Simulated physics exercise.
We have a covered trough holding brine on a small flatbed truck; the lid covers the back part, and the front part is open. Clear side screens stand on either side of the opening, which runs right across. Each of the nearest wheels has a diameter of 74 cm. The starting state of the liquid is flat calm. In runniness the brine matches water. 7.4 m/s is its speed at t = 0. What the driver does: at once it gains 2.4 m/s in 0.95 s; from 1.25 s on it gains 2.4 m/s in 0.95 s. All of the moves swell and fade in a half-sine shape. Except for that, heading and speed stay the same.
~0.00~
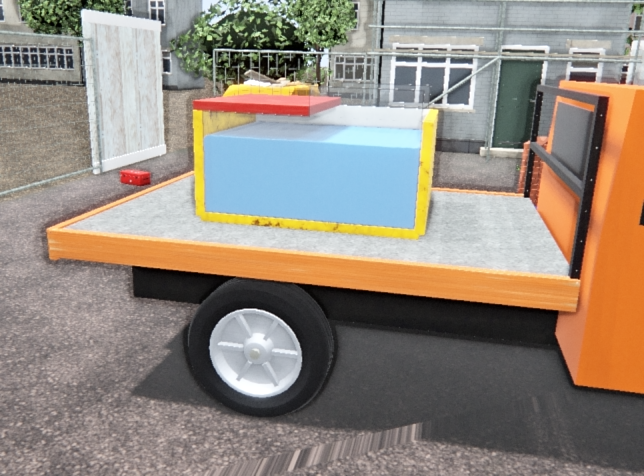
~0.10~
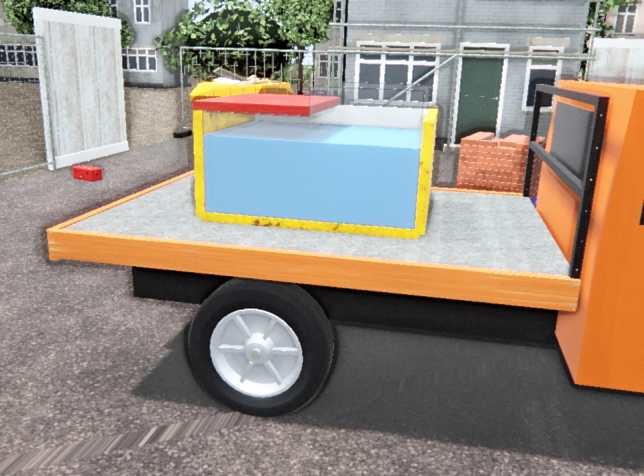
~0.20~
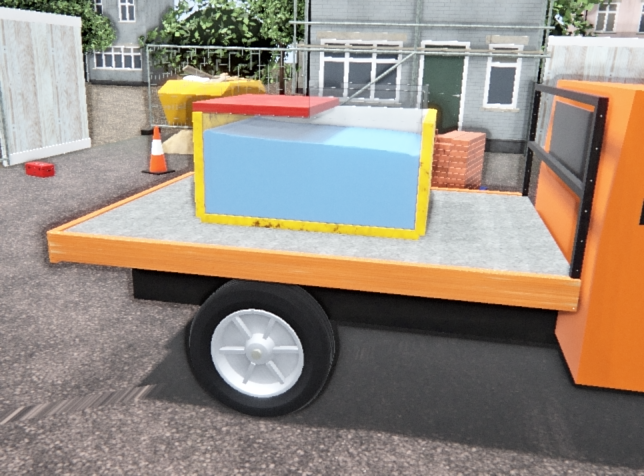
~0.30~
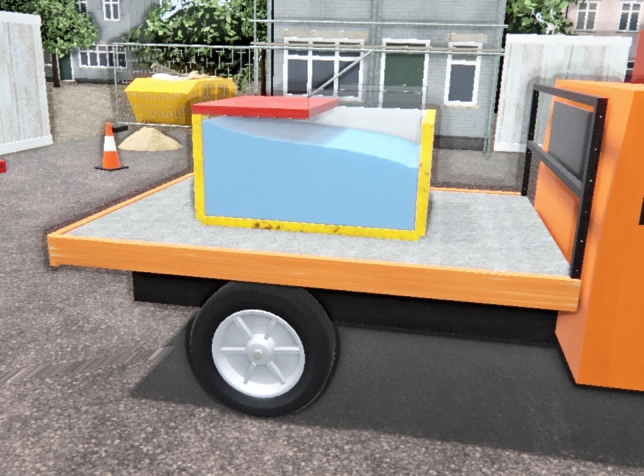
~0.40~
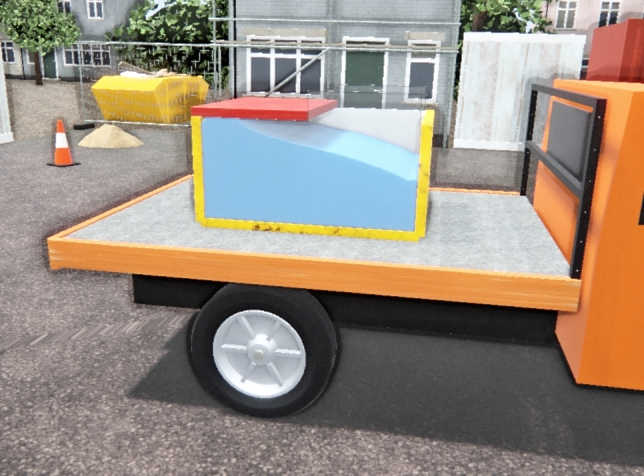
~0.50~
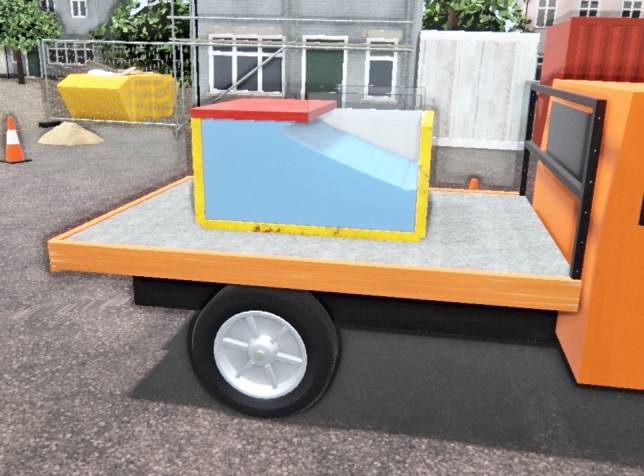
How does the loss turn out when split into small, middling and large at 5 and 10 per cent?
It turns out small.
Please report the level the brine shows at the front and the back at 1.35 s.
At the front 56 cm, at the back 38 cm.
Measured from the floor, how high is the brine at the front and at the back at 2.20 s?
Height at the front is 26 cm; height at the back is 52 cm.
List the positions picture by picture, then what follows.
The surface is at (403, 149) near the front wall; the surface is at (225, 138) near the back wall; the front is on the right; the opening runs from (309, 108) to (423, 113); a wheel hub at (252, 358), in the first picture.
The surface is at (403, 150) near the front wall; the surface is at (225, 138) near the back wall, in the second picture.
The surface is at (402, 155) near the front wall; the surface is at (224, 136) near the back wall, in the third picture.
The surface is at (401, 165) near the front wall; the surface is at (223, 130) near the back wall, in the fourth picture.
The surface is at (400, 177) near the front wall; the surface is at (223, 121) near the back wall, in the fifth picture.
The surface is at (400, 188) near the front wall; the surface is at (223, 122) near the back wall; a wheel hub at (258, 359), in the sixth picture.
By 1.35 s the surface stands 37 cm at the back and 56 cm at the front; nothing has left.
By 2.20 s the surface stands 52 cm at the back and 26 cm at the front; nothing has left.
By 3.00 s the surface stands 30 cm at the back and 45 cm at the front; nothing has left.
By 5.09 s 1 per cent is out, over the front, 3 of 435 litres.
